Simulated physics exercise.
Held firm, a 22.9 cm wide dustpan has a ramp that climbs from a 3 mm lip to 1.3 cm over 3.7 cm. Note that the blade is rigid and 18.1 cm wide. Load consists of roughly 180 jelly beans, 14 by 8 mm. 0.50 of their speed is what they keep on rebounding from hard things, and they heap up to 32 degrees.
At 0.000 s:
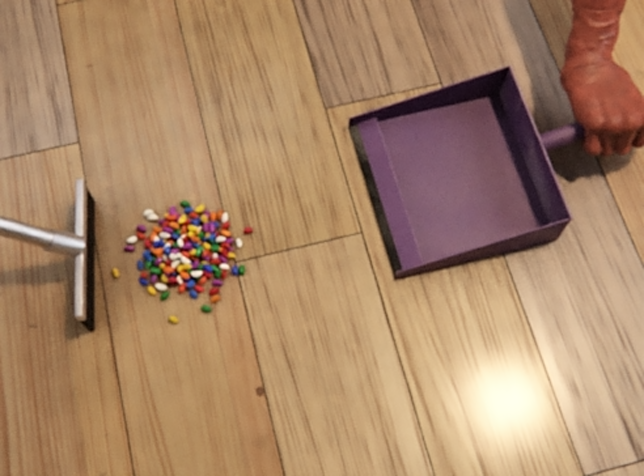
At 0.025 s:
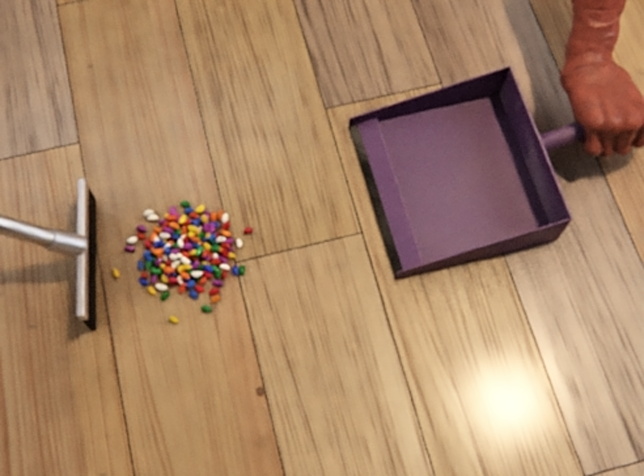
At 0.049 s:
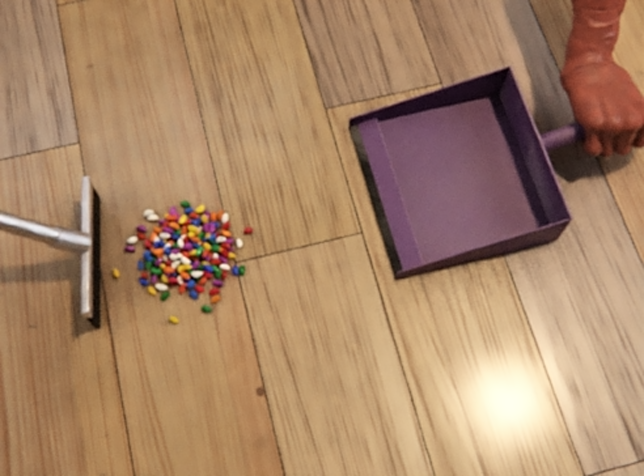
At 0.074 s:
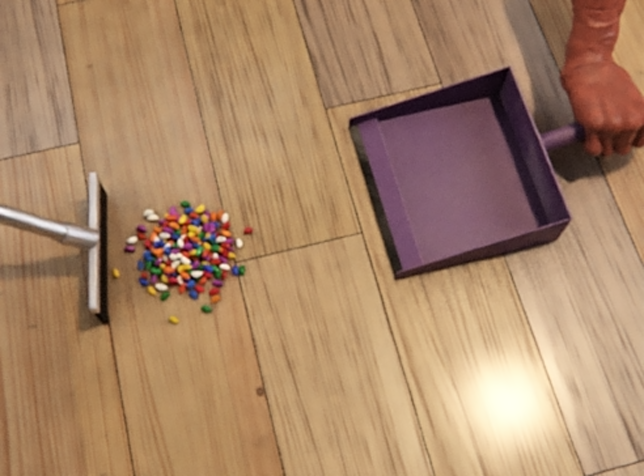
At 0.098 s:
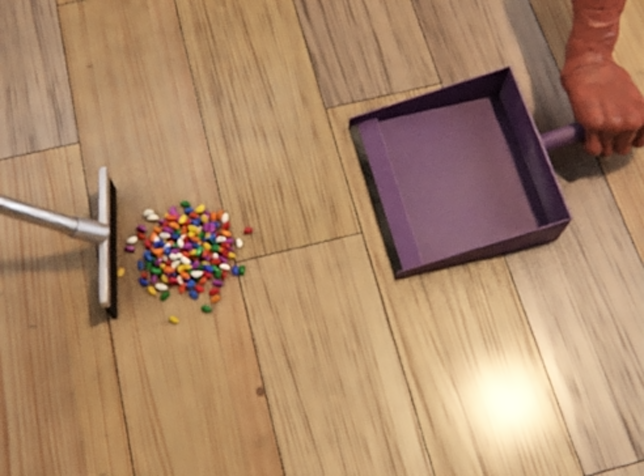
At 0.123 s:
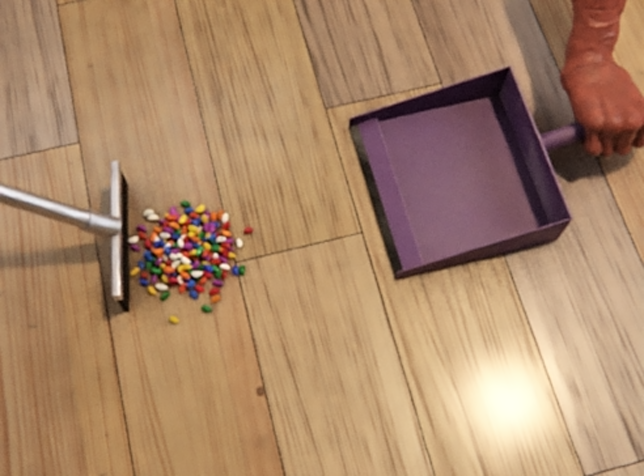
Gloved hand holding a purple dustpan still on a wooden floor as a squeegee-like blade slides right to the edge of colourful jelly beans.
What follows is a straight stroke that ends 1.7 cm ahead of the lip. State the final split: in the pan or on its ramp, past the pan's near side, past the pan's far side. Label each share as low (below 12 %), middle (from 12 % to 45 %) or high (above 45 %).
In the pan or on its ramp - low; past the pan's near side - low; past the pan's far side - low.
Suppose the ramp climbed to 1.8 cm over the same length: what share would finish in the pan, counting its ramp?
I'd put it near 5 per cent, ramp counted.
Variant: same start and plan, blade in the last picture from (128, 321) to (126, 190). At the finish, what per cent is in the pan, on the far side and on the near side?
Split: Pan = 20, far = 5, near = 35.
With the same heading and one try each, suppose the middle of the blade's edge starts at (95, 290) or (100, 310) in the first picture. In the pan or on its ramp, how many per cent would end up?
Around 15 percent, then around 20 percent.
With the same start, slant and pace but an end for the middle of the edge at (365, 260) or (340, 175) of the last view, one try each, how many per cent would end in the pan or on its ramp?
Around 30 per cent, and around 15 per cent.
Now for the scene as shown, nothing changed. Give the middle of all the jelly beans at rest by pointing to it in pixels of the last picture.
Centre at rest: Approx. (346, 214) px.
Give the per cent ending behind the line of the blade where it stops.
Roughly 45 in a hundred.
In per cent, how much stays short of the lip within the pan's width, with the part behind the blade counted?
Close to 85 per cent of them end up there.
After 0.36 s, middle of the blade 18 cm from the lip; 0 % over the lip, far side 0 %, near side 0 %.
After 0.51 s, middle of the blade 8 cm from the lip; 0 % over the lip, far side 5 %, near side 0 %.
Then, at 0.79 s, middle of the blade 3 cm from the lip; 5 % over the lip, far side 5 %, near side 5 %.
By 1.5 s all is still; pan 5 %, near side 5 %, far side 5 %, in front of the lip or behind the blade 85 %.
